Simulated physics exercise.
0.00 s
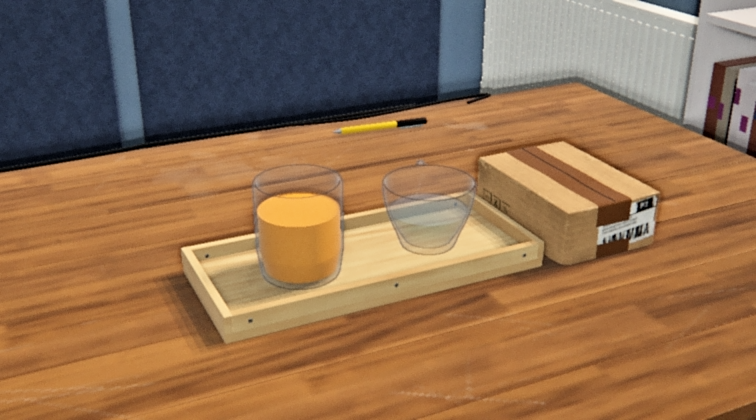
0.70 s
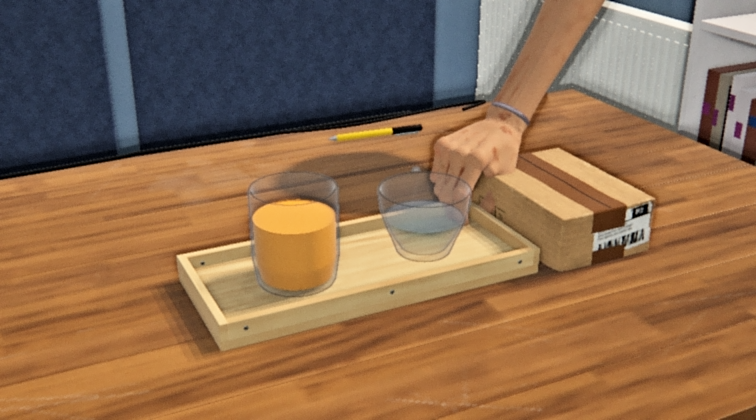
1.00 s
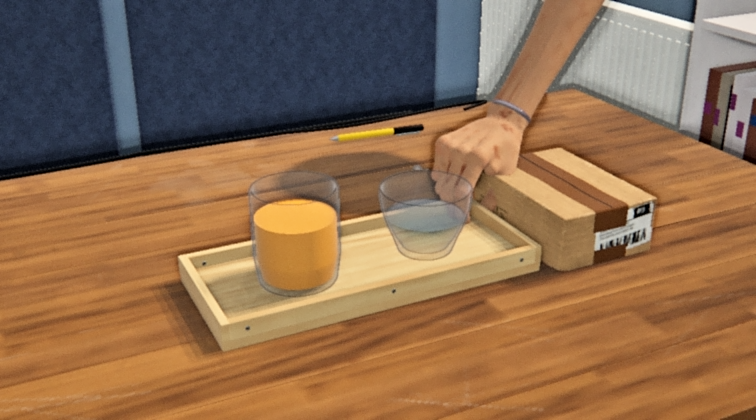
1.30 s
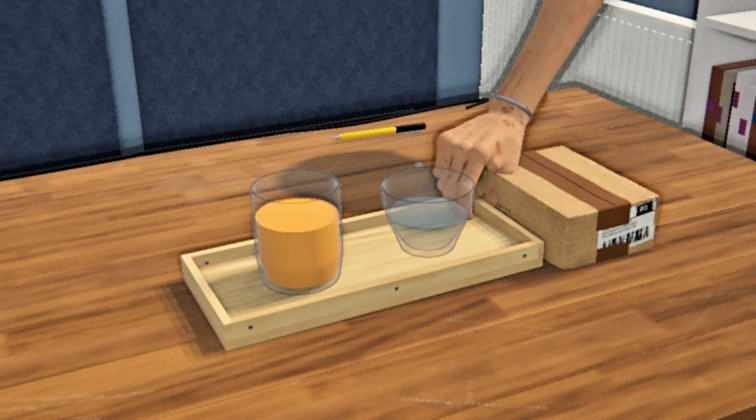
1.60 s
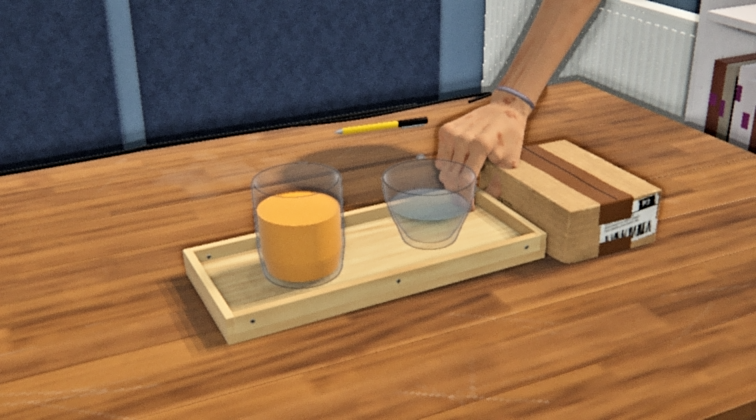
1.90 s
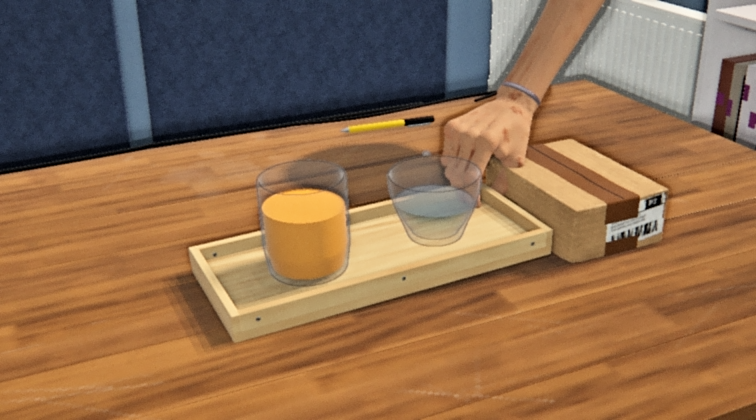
On a wooden tabletop, a hand reaches in beside a cardboard box and slightly raises the right end of a tray holding two drinks.
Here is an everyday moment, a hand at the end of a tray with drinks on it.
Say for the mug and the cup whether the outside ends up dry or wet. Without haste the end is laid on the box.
Result: Mug: Nothing goes over; cup: Nothing goes over.
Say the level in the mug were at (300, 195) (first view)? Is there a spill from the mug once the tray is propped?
I'd bet it comes through fine.
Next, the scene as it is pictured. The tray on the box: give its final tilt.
Roughly 12 degrees.
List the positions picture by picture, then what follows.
The tray lies flat; mug (299, 224) about two thirds full; cup (429, 210) about half full; box (613, 230), in the first frame.
A hand takes the end of the tray; mug about two thirds full, surface at (294, 217); cup about half full, surface at (424, 216), in the second frame.
Slope near 0°; mug (296, 230) about two thirds full; cup (425, 215) about half full, in the third frame.
The tray slopes by about 1°; mug about two thirds full, surface at (297, 216); cup about half full, surface at (428, 212); box (612, 234), in the fourth frame.
The end is rising; mug (300, 223) about two thirds full; cup (429, 205) about half full, in the fifth frame.
The end has come up a little; mug about two thirds full, surface at (304, 207); cup about half full, surface at (435, 201); box (621, 227), in the sixth frame.
By 2.6 s, the tray slopes by about 7°; mug, its rim is dry; cup, its rim is dry.
By 3.4 s, the tray slopes by about 14°; mug, its rim is dry; cup, its rim is dry.
By 4.6 s, the tray slopes by about 12°, resting on the box; mug, its rim is dry; cup, its rim is dry.
